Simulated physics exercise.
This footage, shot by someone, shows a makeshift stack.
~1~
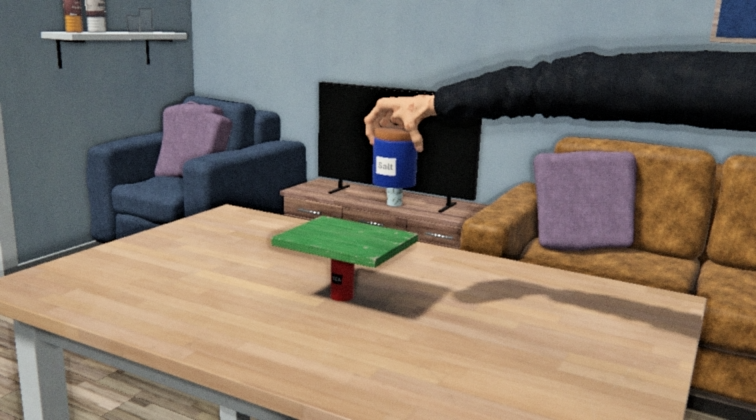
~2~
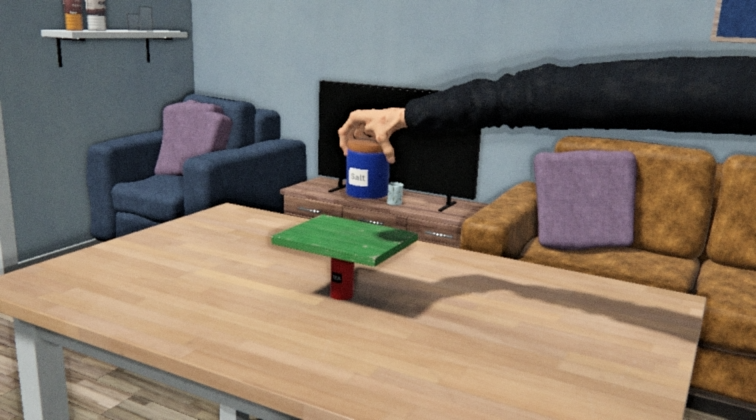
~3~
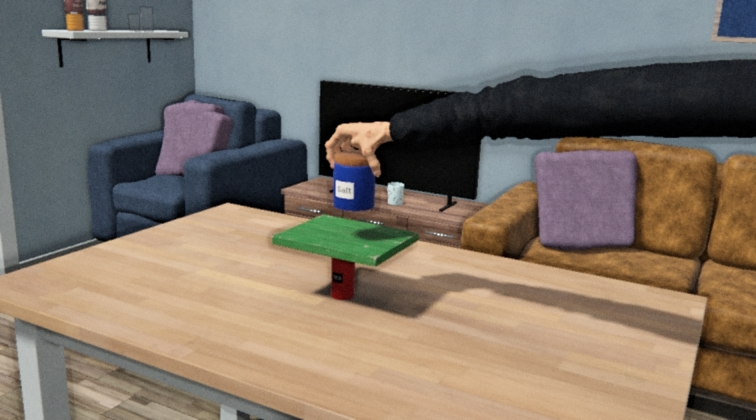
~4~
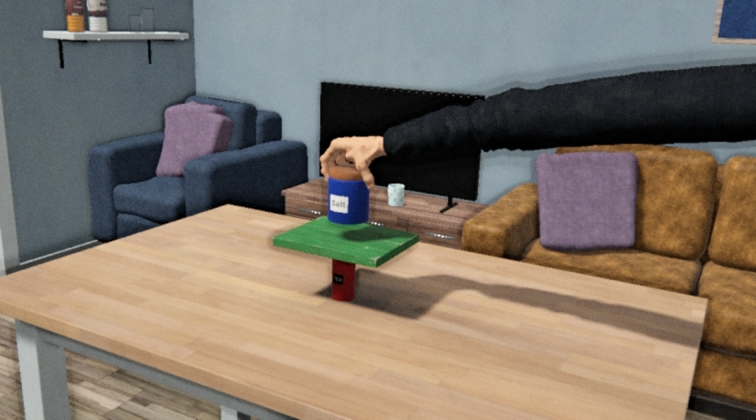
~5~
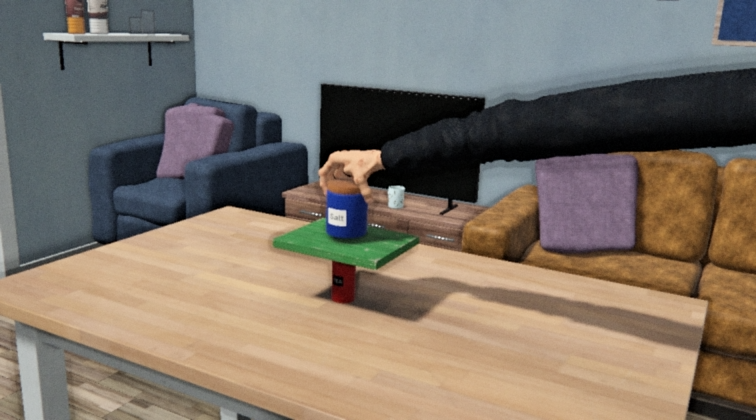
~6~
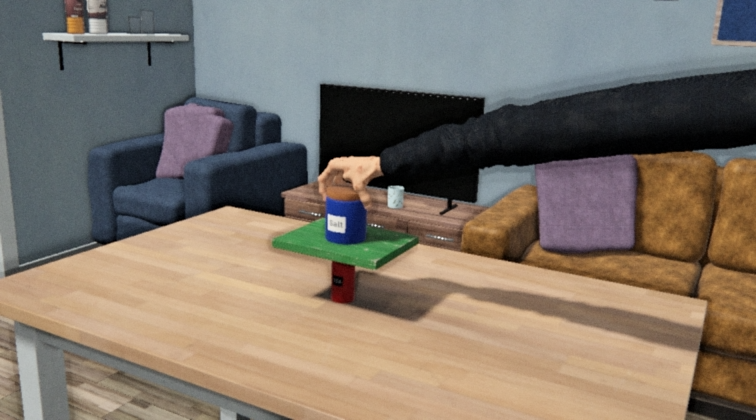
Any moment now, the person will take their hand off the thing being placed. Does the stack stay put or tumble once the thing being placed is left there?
It stays put.
Then, 0.20 s past the last view, nothing moves.
Then, 0.40 s past the last view, blue jar resting near (346, 215).
Finally, all 3 still in place. Final places as the last picture's camera would see them, blue jar near (346, 215). The stack stays up.
